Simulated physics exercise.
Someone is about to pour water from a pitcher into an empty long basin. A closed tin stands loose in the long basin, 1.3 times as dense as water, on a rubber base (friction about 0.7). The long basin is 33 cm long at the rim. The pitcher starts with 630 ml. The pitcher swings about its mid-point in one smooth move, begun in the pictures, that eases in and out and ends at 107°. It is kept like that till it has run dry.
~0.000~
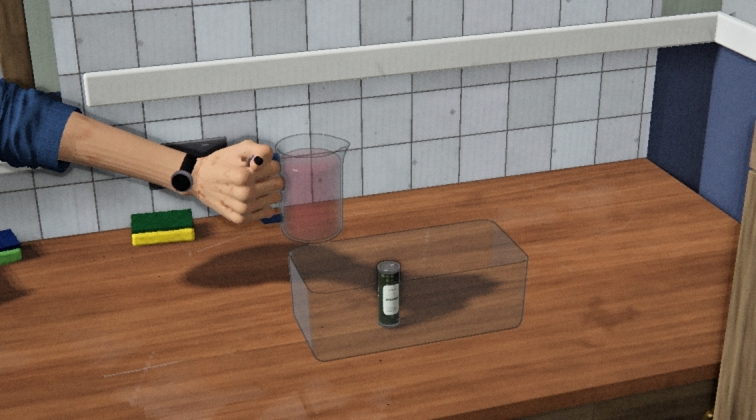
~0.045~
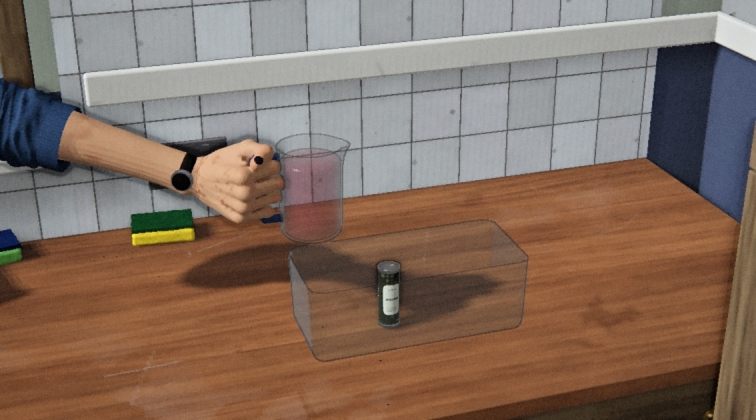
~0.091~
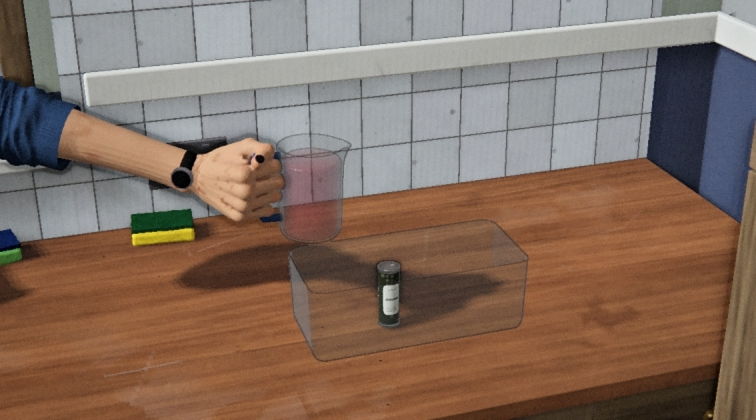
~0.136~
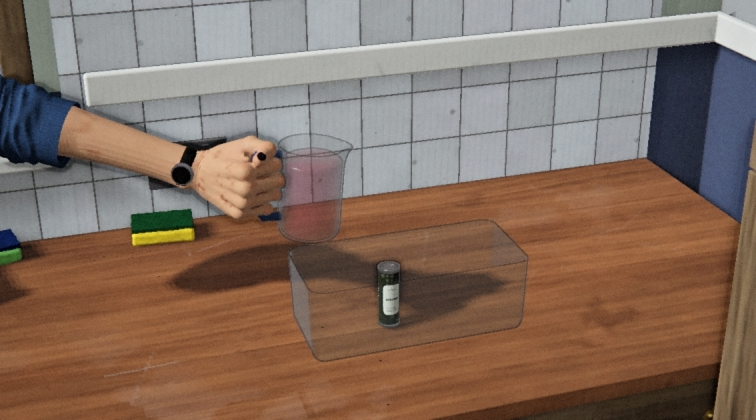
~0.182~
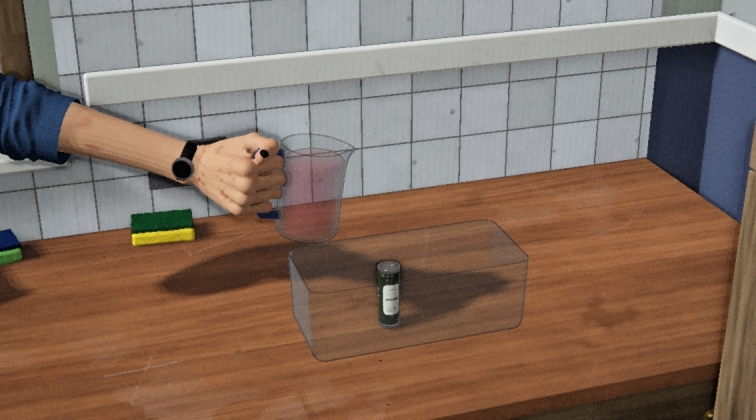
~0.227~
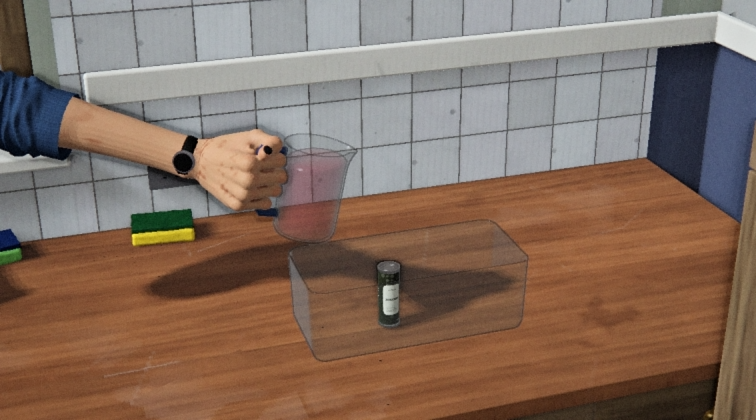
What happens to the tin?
The tin remains upright.
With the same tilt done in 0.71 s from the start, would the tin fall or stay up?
Then it keeps standing.
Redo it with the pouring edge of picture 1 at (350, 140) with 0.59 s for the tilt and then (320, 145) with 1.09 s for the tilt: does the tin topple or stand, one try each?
First it stays up; then it falls.
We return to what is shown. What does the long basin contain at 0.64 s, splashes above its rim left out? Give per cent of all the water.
Some 3 per cent.
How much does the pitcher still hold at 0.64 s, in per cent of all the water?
Some 86 per cent.
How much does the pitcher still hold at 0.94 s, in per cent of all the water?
Some 36 per cent.
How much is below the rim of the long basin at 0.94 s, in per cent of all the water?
Some 46 per cent.
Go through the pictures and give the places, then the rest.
Tilt 0°; pouring edge (349, 142); surface from (278, 161) to (340, 153); the long basin's rim runs from (299, 272) to (511, 240); the tin's top is at (389, 269), in the first frame.
Tilt 0°; pouring edge (350, 142); surface from (279, 161) to (340, 154), in the second frame.
Tilt 2°; pouring edge (351, 143); surface from (279, 161) to (340, 154), in the third frame.
Tilt 4°; pouring edge (352, 144); surface from (281, 160) to (342, 154), in the fourth frame.
Tilt 7°; pouring edge (355, 146); surface from (282, 161) to (343, 155), in the fifth frame.
Tilt 11°; pouring edge (357, 149); surface from (283, 162) to (346, 155), in the sixth frame.
By 0.64 s the tilt is 67° and 85 per cent is still to pour; the tin stands where it began.
By 0.94 s the tilt is 102° and 35 per cent is still to pour; the tin stands where it began.
By 1.25 s the tilt is 107° and 3 per cent is still to pour; the tin stands where it began.
By 1.59 s the tilt is 107° and 0 per cent is still to pour; the tin stands where it began.
At rest the tin stands where it began.
